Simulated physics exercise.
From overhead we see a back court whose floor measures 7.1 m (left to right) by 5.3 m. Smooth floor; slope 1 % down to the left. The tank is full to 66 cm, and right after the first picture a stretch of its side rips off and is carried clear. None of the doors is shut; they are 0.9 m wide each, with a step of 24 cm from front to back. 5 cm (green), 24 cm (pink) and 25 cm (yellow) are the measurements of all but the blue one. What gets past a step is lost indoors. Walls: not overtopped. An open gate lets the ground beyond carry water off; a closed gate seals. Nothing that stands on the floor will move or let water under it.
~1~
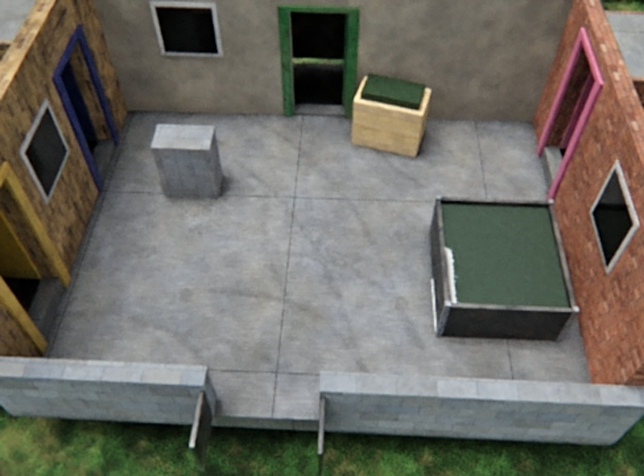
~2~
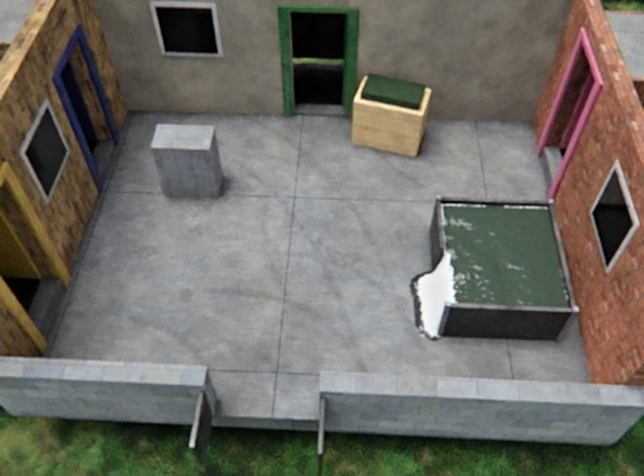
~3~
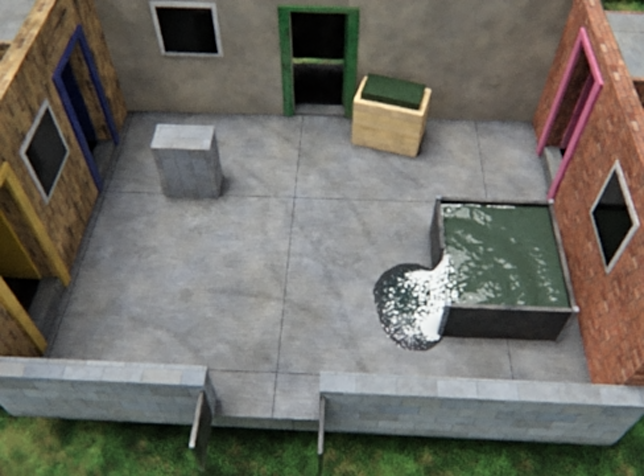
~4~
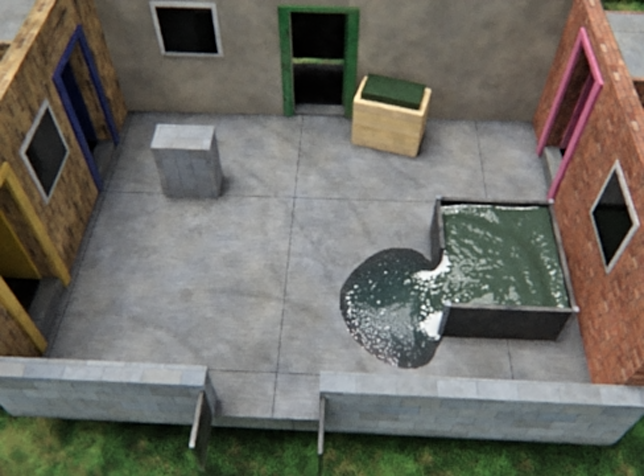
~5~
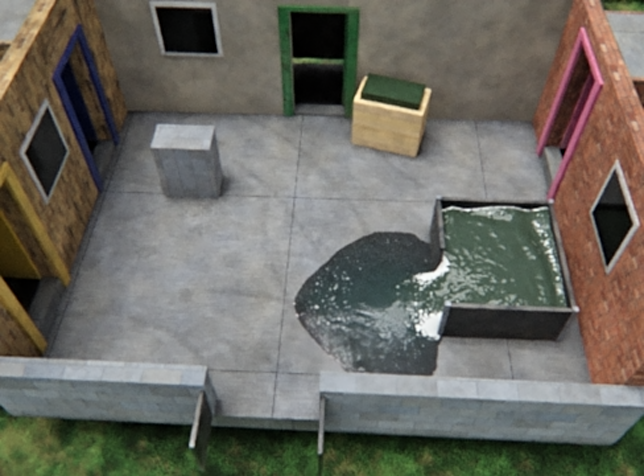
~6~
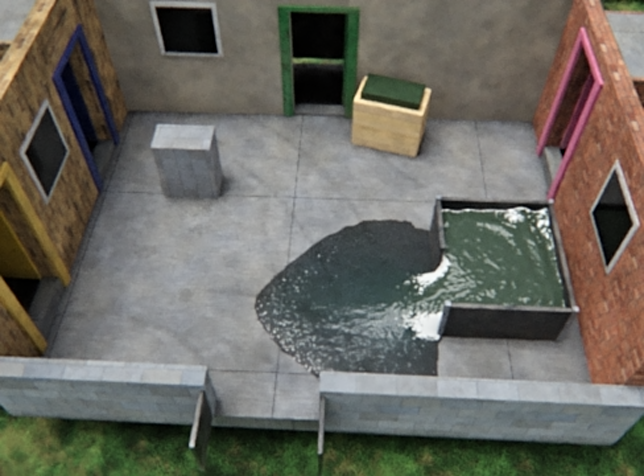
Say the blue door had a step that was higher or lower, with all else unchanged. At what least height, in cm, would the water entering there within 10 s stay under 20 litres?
At about 6 cm.
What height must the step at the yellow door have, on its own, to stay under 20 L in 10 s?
At the yellow door you'd want roughly 13.5 cm.
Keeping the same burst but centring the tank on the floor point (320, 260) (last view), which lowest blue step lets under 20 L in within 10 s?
Roughly 8.5 cm is needed.
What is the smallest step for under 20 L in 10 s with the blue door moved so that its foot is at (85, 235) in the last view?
It needs roughly 11.0 cm.
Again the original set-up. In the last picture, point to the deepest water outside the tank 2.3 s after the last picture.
Look close to (44, 389).
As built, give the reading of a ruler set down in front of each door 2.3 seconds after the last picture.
At the green door the depth is 0 cm, at pink 0 cm, at blue 6 cm and at yellow 21 cm.
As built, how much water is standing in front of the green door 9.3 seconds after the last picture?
A ruler would read roughly 8.0 cm.
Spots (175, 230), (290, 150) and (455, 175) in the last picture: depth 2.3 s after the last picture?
Depths of roughly 2 cm, 1 cm and 0 cm, in that order.
Then, 0.7 s after the last picture water covers 35 % of the floor, deepest (30 cm) near (425, 306); it has not reached the blue door.
Then, 2.3 s after the last picture water covers 55 % of the floor, deepest (28 cm) near (44, 389); 6 cm at the blue door, 0 litres in over its 15 cm step.
Then, 9.3 s after the last picture water covers 70 % of the floor, deepest (10 cm) near (118, 141); 9 cm at the blue door, 0 litres in over its 15 cm step.
At the blue door as built, the water peaked near 10 cm, 7.7 s after the last picture.
With a step of 5 cm, 32 litres would have come in within the 10 s; with 7 cm, 12 litres. So under 20 litres takes about 6 cm.
